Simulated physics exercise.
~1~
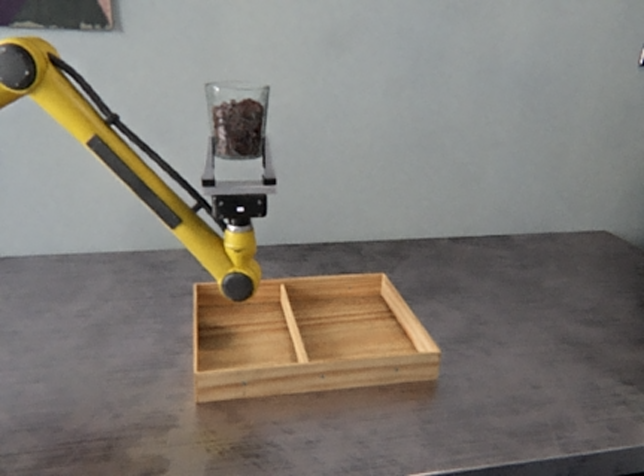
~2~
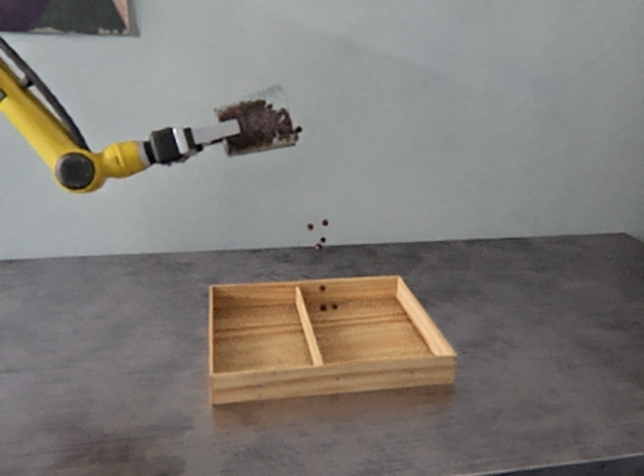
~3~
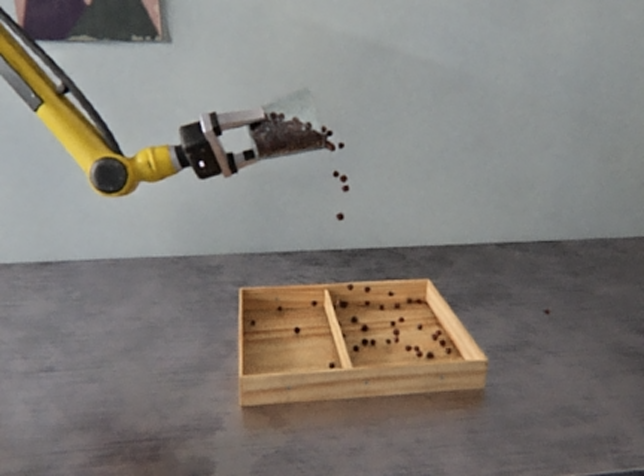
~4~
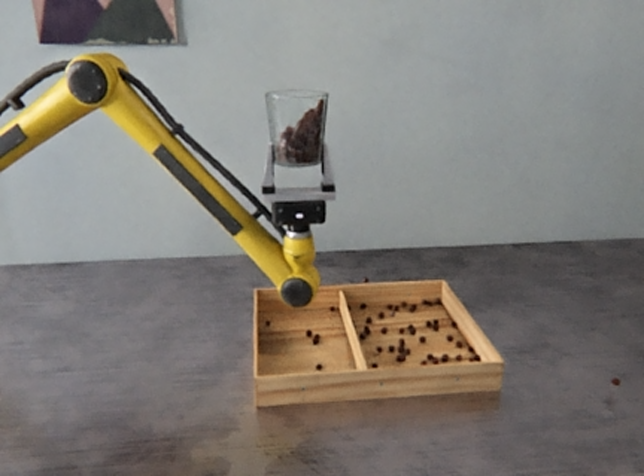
On a dark grey tabletop, a yellow robot arm tipped a clear tumbler of brown beads over a divided wooden tray, scattering some into both parts, mostly the right, then turned it upright again with many beads still inside and one lying on the table.
